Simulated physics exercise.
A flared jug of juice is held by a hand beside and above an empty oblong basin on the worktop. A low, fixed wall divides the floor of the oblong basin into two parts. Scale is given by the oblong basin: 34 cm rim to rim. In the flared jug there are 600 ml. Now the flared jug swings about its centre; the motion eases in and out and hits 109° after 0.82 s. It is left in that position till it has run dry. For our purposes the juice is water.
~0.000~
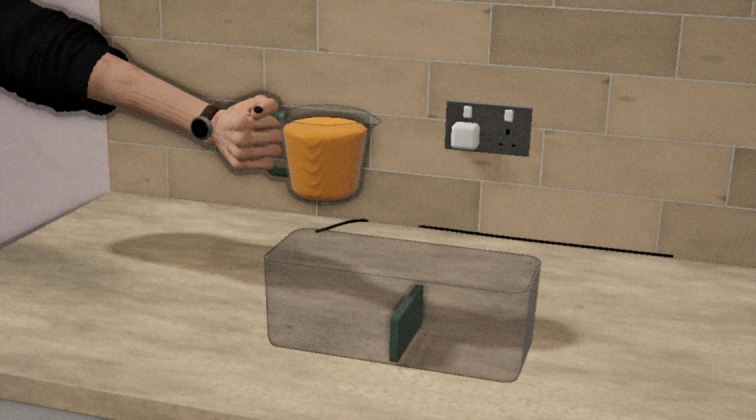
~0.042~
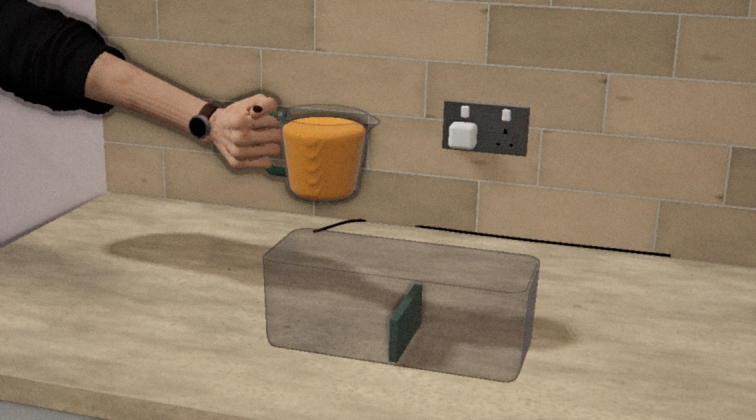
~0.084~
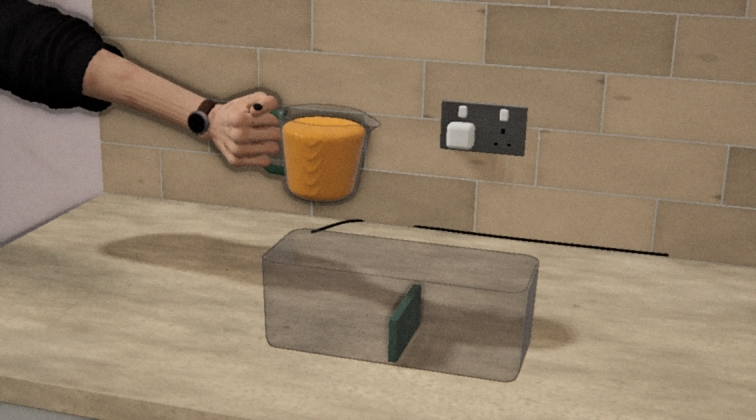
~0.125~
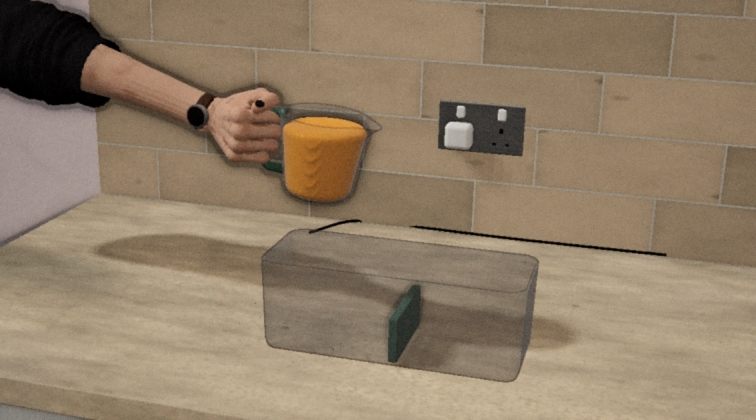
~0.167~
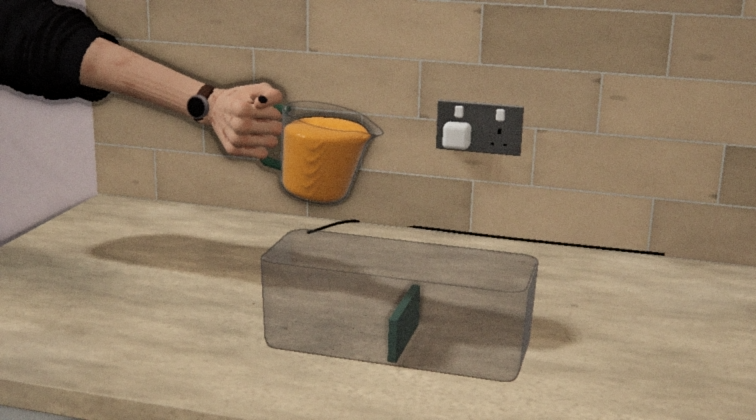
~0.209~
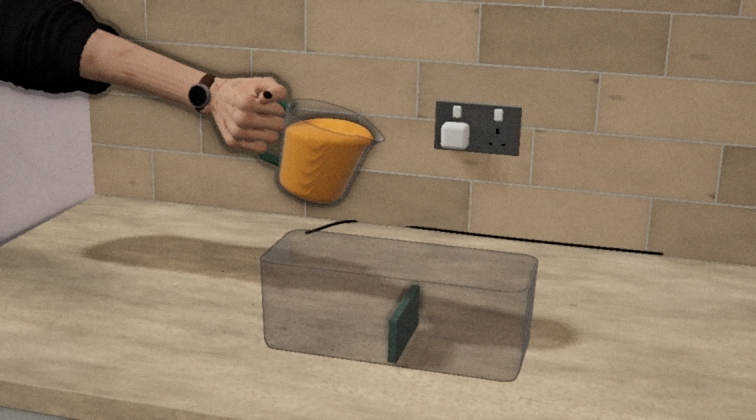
The video shows a hand holding a flared jug of orange juice above and behind an empty, transparent oblong basin with a low green wall inside, on a worktop; the jug gradually tilts to the right.
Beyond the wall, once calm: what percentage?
55 out of 100.
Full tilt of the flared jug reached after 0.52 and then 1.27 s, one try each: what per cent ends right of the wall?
I'd expect close to 40 per cent and then close to 70 per cent.
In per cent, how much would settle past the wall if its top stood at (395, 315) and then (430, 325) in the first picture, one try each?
80 in a hundred, followed by 20 in a hundred.
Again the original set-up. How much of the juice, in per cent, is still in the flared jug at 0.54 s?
Still held: Roughly 60 % of the total.
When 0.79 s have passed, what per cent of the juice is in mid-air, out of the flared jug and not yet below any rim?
About 10 per cent.
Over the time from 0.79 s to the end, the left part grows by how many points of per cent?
Close to 16% of the whole.
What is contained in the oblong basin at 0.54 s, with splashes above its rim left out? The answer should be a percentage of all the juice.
Roughly 16 percent.
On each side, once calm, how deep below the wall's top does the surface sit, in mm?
46 mm left, 42 mm right.
By 0.54 s the tilt is 81° and 59 per cent is still to pour, 0 is left of the wall and 15 right of it.
By 0.79 s the tilt is 109° and 8 per cent is still to pour, 28 is left of the wall and 54 right of it.
By 1.04 s the tilt is 109° and 0 per cent is still to pour, 44 is left of the wall and 55 right of it.
By 1.32 s the tilt is 109° and 0 per cent is still to pour, 44 is left of the wall and 55 right of it.
At rest 44 per cent lies left of the wall, 55 right of it and 1 outside.
